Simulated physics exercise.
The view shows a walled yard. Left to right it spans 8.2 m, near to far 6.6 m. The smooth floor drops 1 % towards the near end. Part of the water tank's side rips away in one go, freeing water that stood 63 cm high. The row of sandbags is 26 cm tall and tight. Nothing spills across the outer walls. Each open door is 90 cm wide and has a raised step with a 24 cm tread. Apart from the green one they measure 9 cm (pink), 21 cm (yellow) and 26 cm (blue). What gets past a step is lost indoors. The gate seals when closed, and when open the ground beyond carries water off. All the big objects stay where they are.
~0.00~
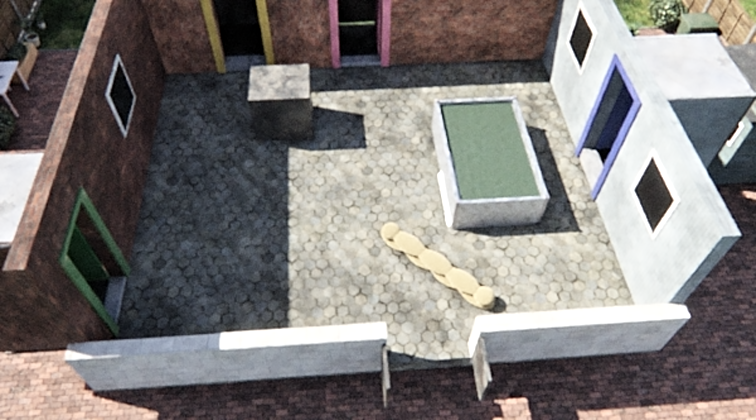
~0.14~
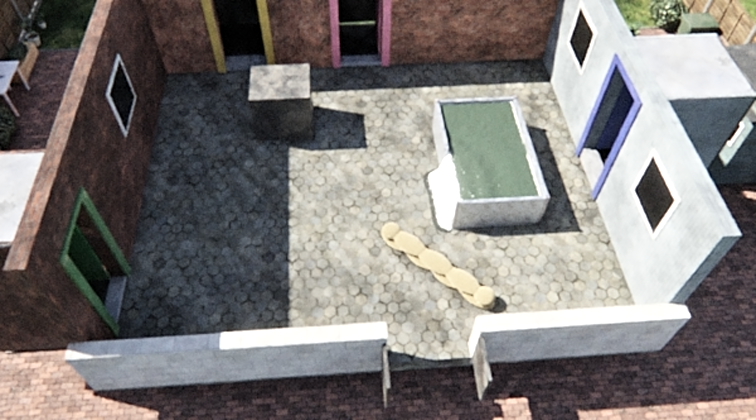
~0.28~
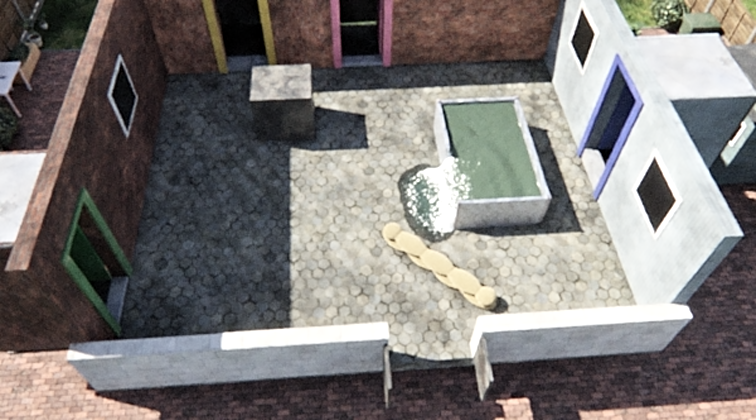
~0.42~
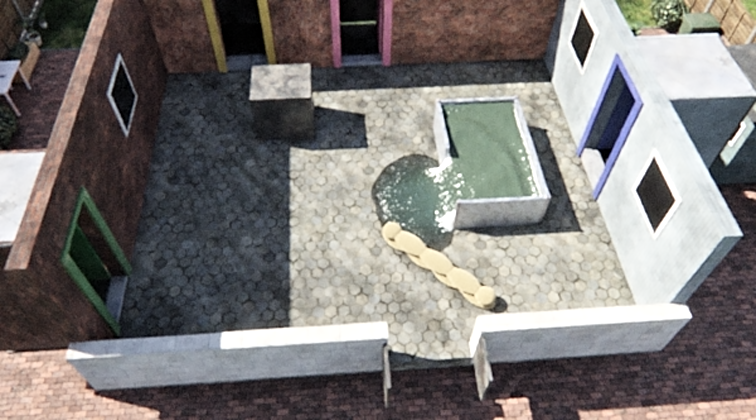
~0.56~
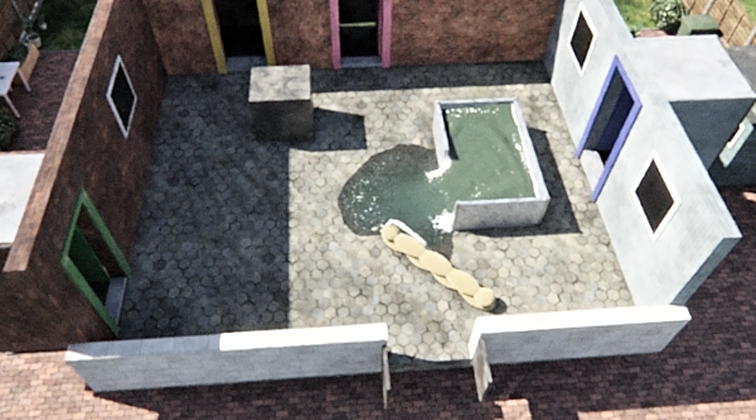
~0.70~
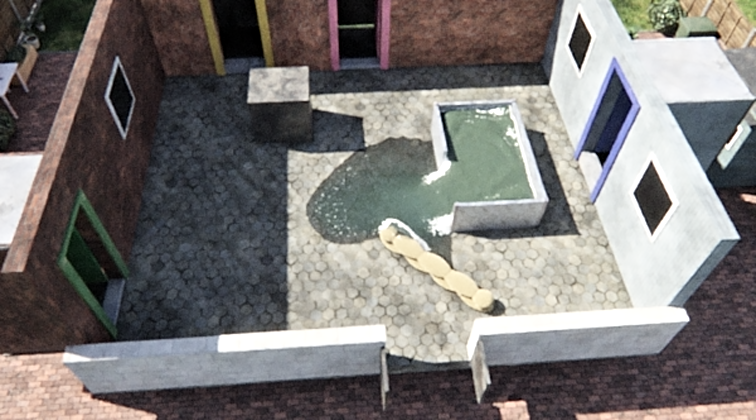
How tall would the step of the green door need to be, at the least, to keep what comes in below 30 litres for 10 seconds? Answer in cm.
Close to 7.5 cm is just enough.
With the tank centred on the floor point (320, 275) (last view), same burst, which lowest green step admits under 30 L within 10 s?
Some 29 cm.
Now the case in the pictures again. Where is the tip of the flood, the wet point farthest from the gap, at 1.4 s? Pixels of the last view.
Around (178, 228).
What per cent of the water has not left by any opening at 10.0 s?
About 96 per cent.
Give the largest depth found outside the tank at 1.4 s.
Up to some 43 cm.
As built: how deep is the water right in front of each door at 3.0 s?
In cm: Pink 0, yellow 0, blue 0, green 12.
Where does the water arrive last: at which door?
It is the blue one.
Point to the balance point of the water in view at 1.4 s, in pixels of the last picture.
At about (438, 188).
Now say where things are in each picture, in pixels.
Still water, 63 cm deep, in the water tank at (487, 149); the green door at (99, 269) is dry, in the first picture.
The gap is at (451, 190), the front 0.3 m out at (437, 223); the back of the water tank holds 63 cm, in the second picture.
The front is at (404, 193), 0.8 m from the gap at (452, 192); 1.1 m2 of floor is wet, 63 cm left at the back, in the third picture.
The gap is at (451, 193), the front 1.3 m out at (378, 201); the back of the water tank holds 59 cm, in the fourth picture.
Water pours out at (451, 194) and has run 1.9 m, to (345, 210); about 7 cm deep outside, 53 cm at the back, in the fifth picture.
The front is at (313, 216), 2.4 m from the gap at (449, 196); 4.3 m2 of floor is wet, 54 cm left at the back; 3.4 m in a straight line remain to the green door at (98, 271), in the sixth picture.
After 1.4 s water covers 25 % of the floor, deepest (43 cm) near (408, 241); it has not reached the green door.
After 3.0 s water covers 55 % of the floor, deepest (25 cm) near (408, 241); 12 cm at the green door, 8 litres in over its 6 cm step.
After 10.0 s water covers 95 % of the floor, deepest (10 cm) near (468, 345); 8 cm at the green door, 54 litres in over its 6 cm step.
At the green door as built, the water arrived by 2.3 s and peaked near 12 cm at 3.0 s.
Run again over the same 10 s with other heights there, 46 litres in over 6.5 cm, 18 litres over 8.5 cm. The limit of 30 litres is kept from about 7.5 cm up.
